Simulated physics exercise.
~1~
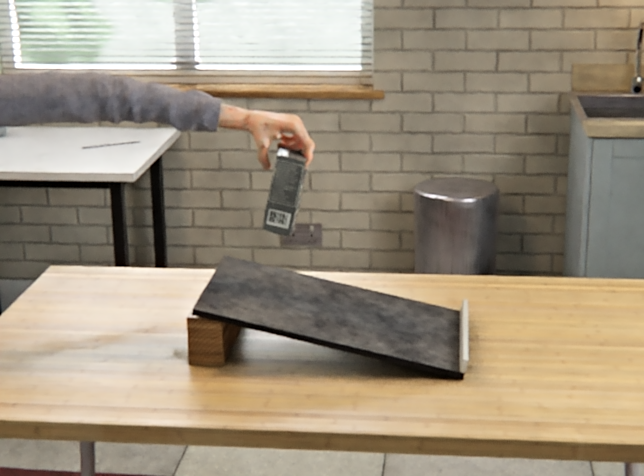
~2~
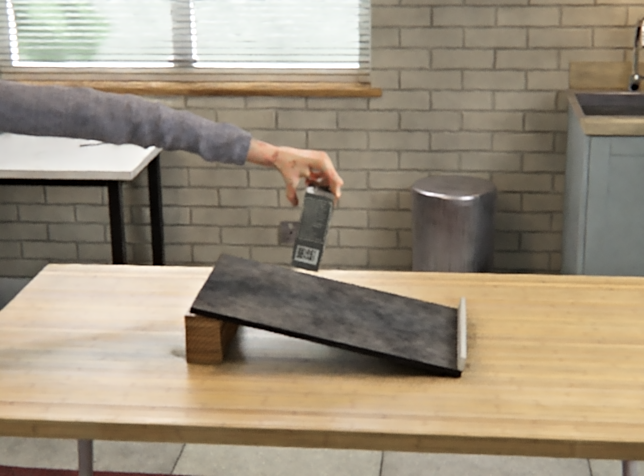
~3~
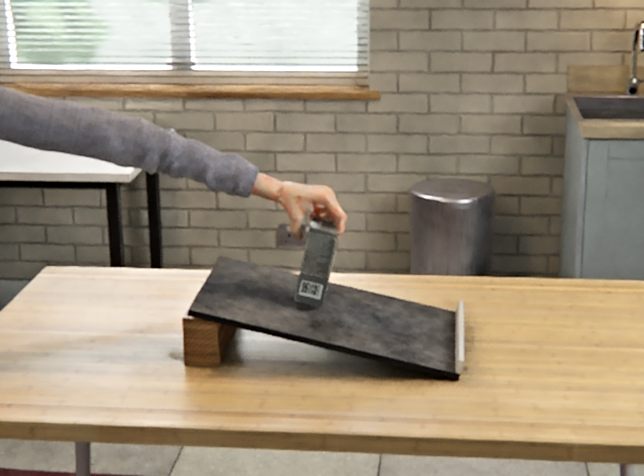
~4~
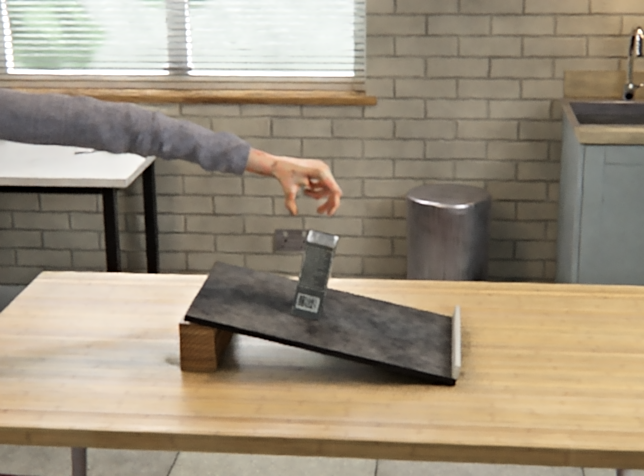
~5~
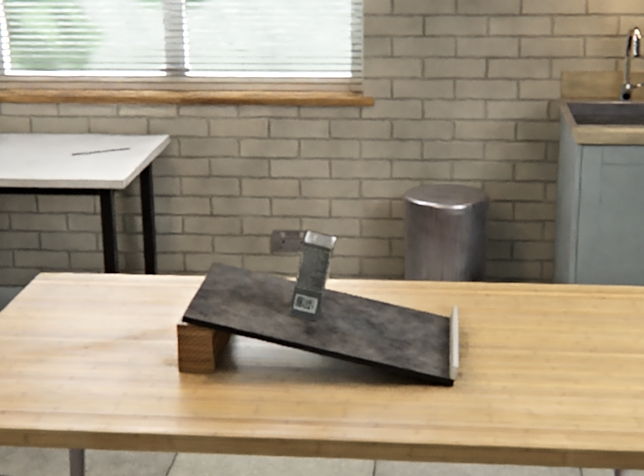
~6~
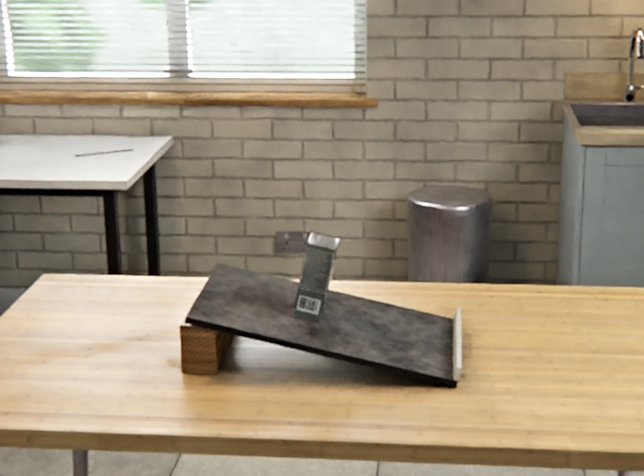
In a room with a pale brick wall, a dark board rests on a wooden table, its left end propped on a wooden block so it slopes down to the right. A hand in a grey sleeve reaches in from the left, holding a small grey carton above the board. The hand moves right and lowers the carton until it stands on the slope, leaning. The fingers then let go, and the hand draws back out of view. The carton stays where it was put, upright but tilted, without sliding or tipping over.
